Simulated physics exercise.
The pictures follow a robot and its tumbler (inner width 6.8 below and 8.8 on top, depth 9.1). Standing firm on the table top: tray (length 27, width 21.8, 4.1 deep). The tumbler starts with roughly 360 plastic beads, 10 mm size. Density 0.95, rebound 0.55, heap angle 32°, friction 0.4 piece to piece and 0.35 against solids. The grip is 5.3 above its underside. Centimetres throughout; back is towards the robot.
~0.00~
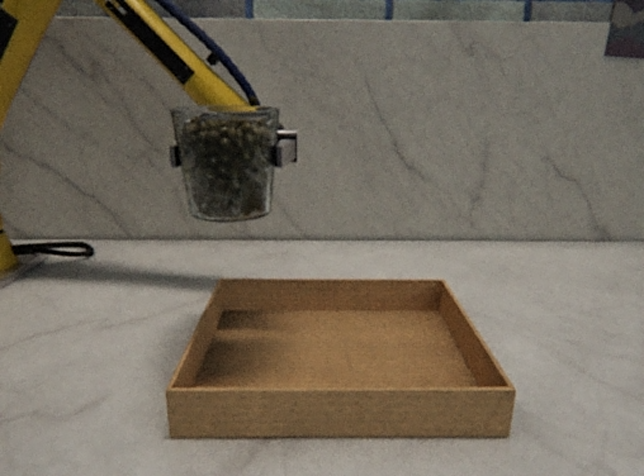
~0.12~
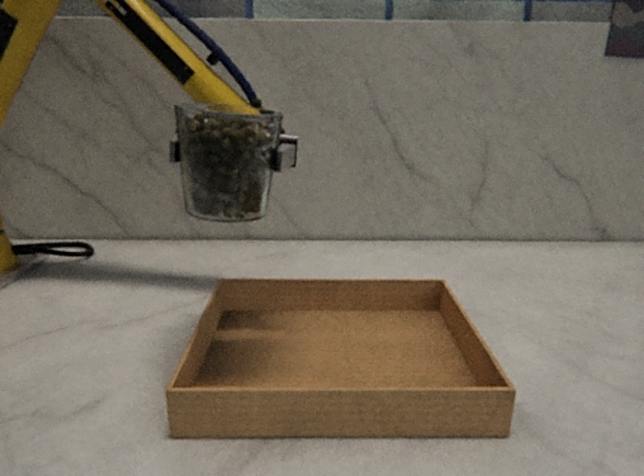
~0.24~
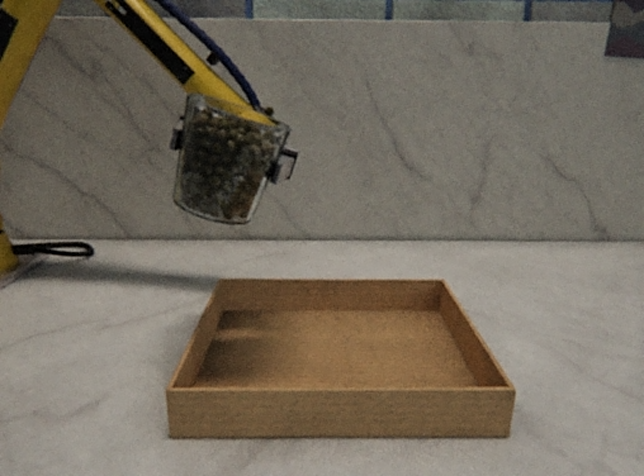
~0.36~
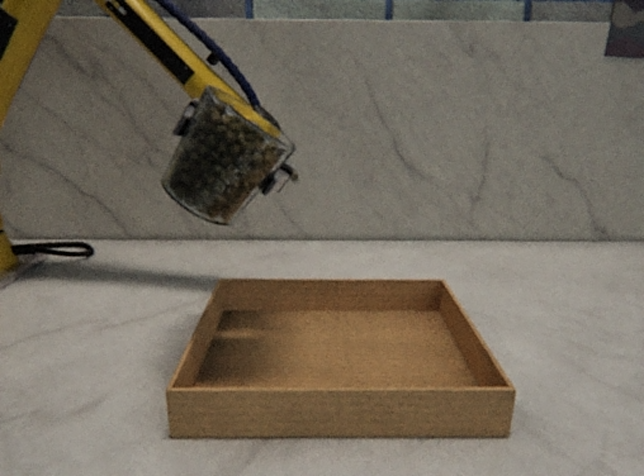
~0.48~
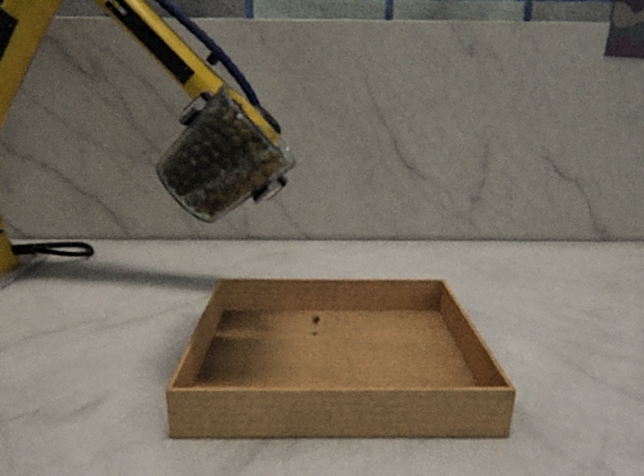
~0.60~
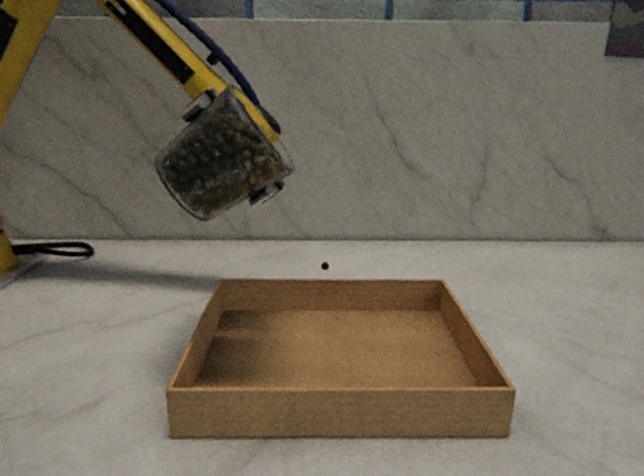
Robotic arm tilting a clear tumbler of dark beads above an empty wooden tray, with a single bead dropping out.
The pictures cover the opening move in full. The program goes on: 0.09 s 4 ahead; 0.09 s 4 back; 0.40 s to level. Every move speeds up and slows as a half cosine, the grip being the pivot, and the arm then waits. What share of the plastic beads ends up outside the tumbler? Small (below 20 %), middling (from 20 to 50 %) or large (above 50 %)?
A middling share, from 20 to 50 %, ends outside the tumbler.
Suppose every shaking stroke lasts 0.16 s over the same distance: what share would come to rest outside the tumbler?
In that case some 10 per cent.
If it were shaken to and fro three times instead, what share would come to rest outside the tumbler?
It would be near 45 per cent.
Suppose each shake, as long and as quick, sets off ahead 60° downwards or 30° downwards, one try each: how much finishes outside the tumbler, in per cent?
About 5 and 15 per cent.
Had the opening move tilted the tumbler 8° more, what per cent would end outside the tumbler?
Then about 45 per cent.
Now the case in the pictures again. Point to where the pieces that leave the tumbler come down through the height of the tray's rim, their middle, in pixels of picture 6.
Near (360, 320).
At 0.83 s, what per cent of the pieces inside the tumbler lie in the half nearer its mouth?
Some 50 per cent.
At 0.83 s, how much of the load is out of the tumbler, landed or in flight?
Some 25 per cent.
After 0.83 s, tilted 52° forward, highest piece 23 above the table; 272 in the tumbler, 1 in the tray, 91 in flight or on a rim.
After 1.06 s, tilted 10° forward, highest piece 25 above the table; 258 in the tumbler, 100 in the tray, 1 on the table or floor, 5 in flight or on a rim.
After 1.38 s, level, highest piece 24 above the table; 258 in the tumbler, 99 in the tray, 7 on the table or floor.
After 2.43 s, level, highest piece 24 above the table; 258 in the tumbler, 99 in the tray, 7 on the table or floor.
In the end, 258 in the tumbler, 99 in the tray, 7 on the table or floor. That is 29 % outside the tumbler.
